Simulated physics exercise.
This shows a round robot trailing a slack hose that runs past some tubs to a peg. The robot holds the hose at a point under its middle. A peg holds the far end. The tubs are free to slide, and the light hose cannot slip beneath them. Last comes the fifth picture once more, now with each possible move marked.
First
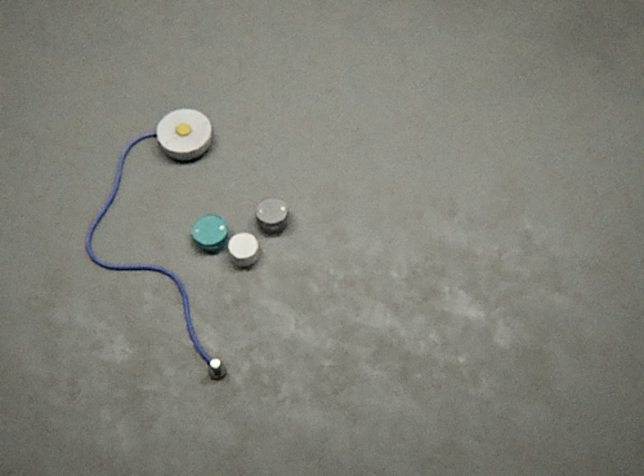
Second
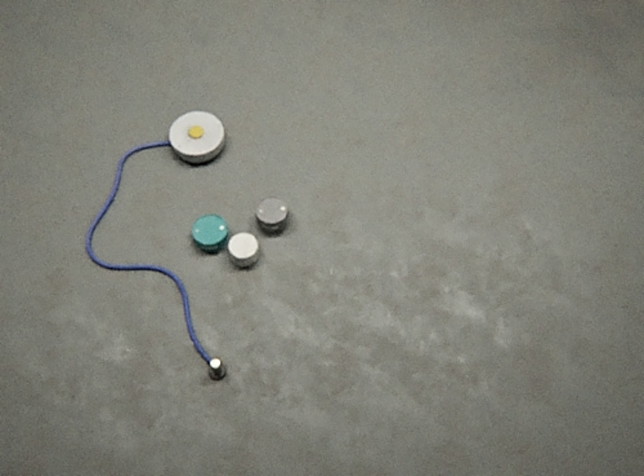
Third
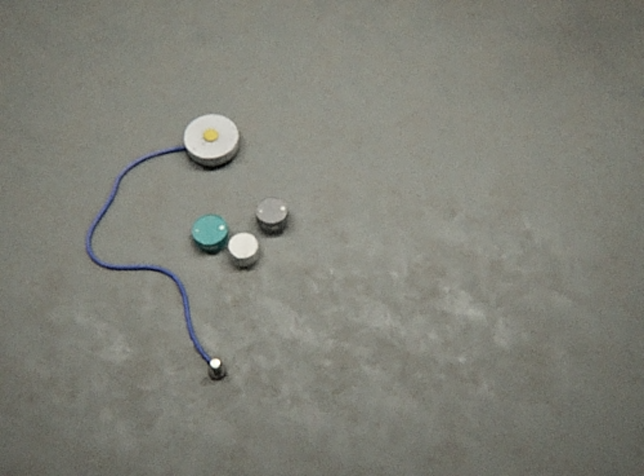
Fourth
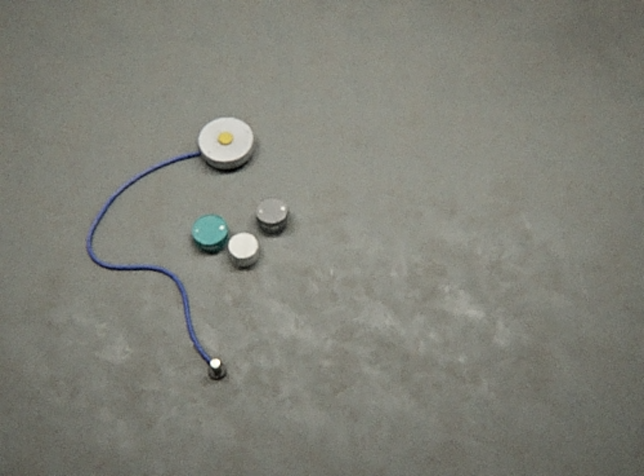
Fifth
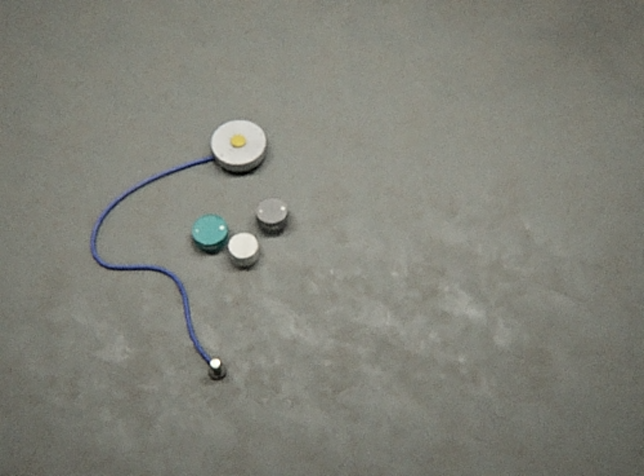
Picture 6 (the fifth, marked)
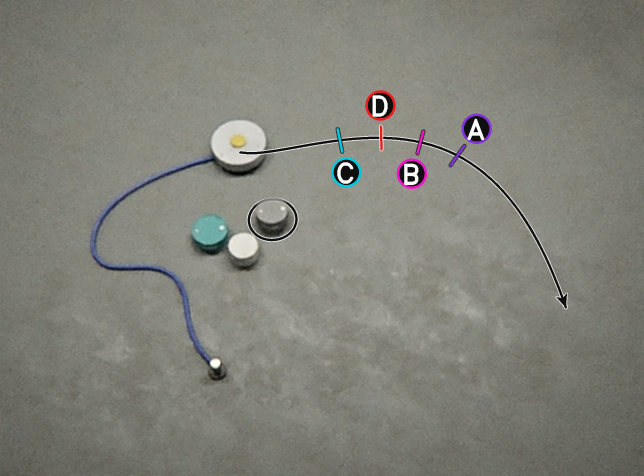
White disc with a yellow centre sliding slowly right, drawing one end of a curving blue cord past three still tubs.
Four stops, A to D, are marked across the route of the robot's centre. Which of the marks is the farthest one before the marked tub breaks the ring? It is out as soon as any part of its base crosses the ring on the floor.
It should halt at A.
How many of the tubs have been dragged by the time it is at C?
The count is none.
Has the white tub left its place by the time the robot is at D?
No.
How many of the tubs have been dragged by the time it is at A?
By then, two.
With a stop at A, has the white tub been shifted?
Yes.
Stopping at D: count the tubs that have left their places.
The count is none.
On the copy, A at (457, 156); B at (420, 142); C at (340, 140); D at (381, 138); the ring at (273, 219); the route from (240, 152) via (448, 151) to (566, 308).
On A. First, robot (316, 138); grey tub (272, 215).
Then, robot (395, 133); grey tub (272, 215).
Finally, robot (459, 150); turquoise tub (243, 242); white tub (266, 261); grey tub (272, 215); the grey tub is still in its ring.
By contrast, B is safe but short; C is safe but short; D is safe but short.
